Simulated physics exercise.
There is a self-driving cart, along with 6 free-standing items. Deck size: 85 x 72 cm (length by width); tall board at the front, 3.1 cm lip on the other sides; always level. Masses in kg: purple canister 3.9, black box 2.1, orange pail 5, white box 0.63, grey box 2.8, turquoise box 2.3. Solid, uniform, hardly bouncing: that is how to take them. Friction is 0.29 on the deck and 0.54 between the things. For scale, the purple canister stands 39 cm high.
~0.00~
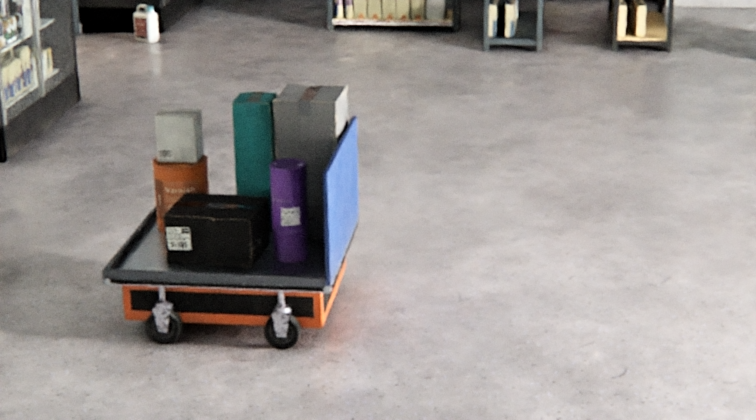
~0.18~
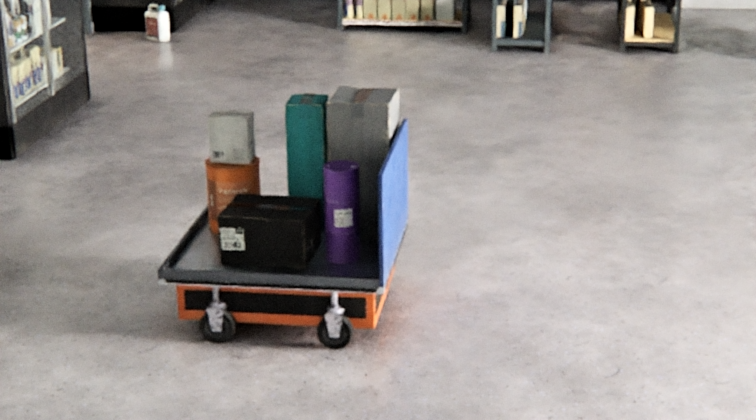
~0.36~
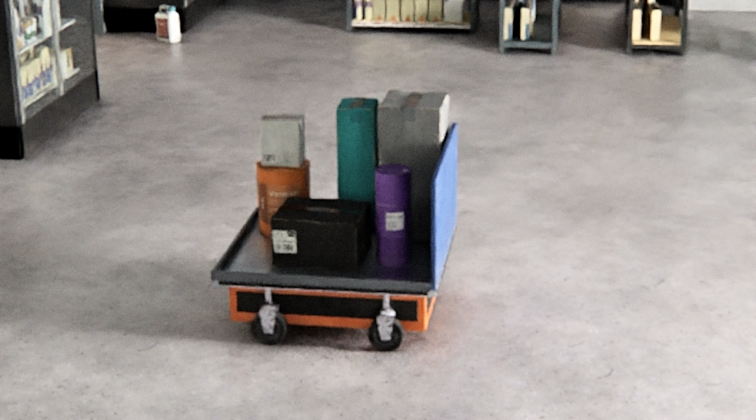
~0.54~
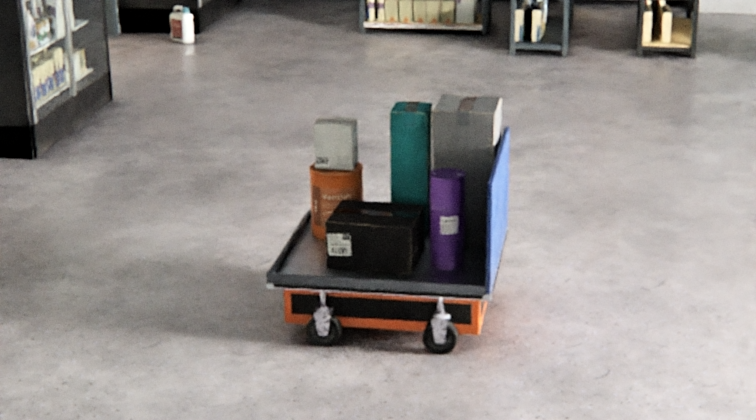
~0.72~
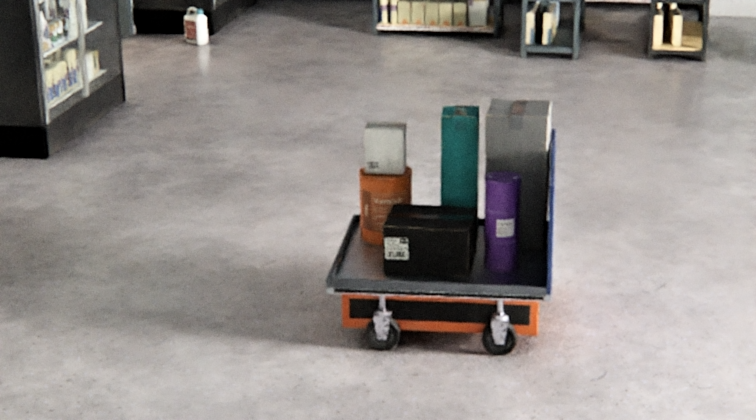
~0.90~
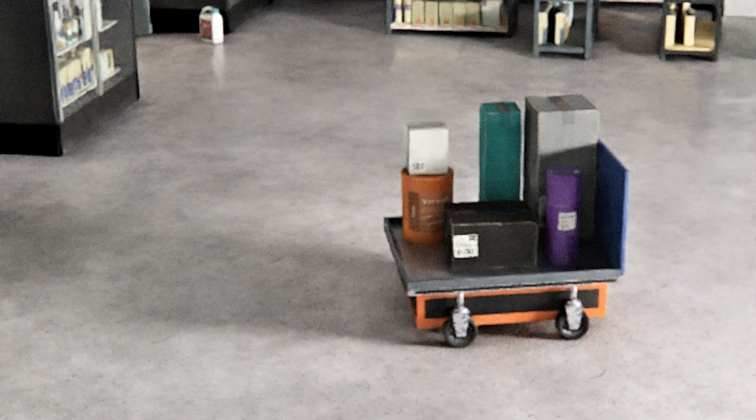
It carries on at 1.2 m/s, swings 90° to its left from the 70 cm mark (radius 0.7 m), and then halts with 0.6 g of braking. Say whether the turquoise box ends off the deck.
Result: The turquoise box stays put.
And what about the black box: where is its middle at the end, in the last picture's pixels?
You'll see it about at (601, 154) in the last picture.
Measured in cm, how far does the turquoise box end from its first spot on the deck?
About 4 cm.
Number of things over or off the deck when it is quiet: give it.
That makes 1.
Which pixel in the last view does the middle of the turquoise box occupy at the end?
About (533, 111).
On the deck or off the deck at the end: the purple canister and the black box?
Well, the purple canister is out of bounds, and the black box is still in bounds.
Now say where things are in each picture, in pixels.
In the first frame, cart 0 cm along; turquoise box (257, 162); purple canister (289, 211).
In the second frame, cart 22 cm along; orange pail (234, 194); white box (232, 137).
In the third frame, cart 43 cm along; grey box (414, 167); purple canister (393, 215).
In the fourth frame, cart 65 cm along; black box (376, 236); orange pail (337, 200).
In the fifth frame, cart 86 cm along, turned 4°; white box (386, 148); grey box (518, 175).
In the sixth frame, cart 108 cm along, turned 19°; turquoise box (500, 168) moved 2 cm; purple canister (563, 215) moved 6 cm.
After 1.30 s, cart 156 cm along, turned 58°; turquoise box moved 3 cm near (537, 146); purple canister 5° off upright; grey box moved 12 cm.
After 1.90 s, cart 221 cm along, turned 90°; purple canister now off the deck; turquoise box moved 5 cm near (533, 111); grey box moved 12 cm.
In the end (2.5 s), off the deck, purple canister; not toppled but over 10 cm from the start, orange pail, white box and grey box; the other 2 under 10 cm from the start. In the last view, turquoise box near (533, 111).
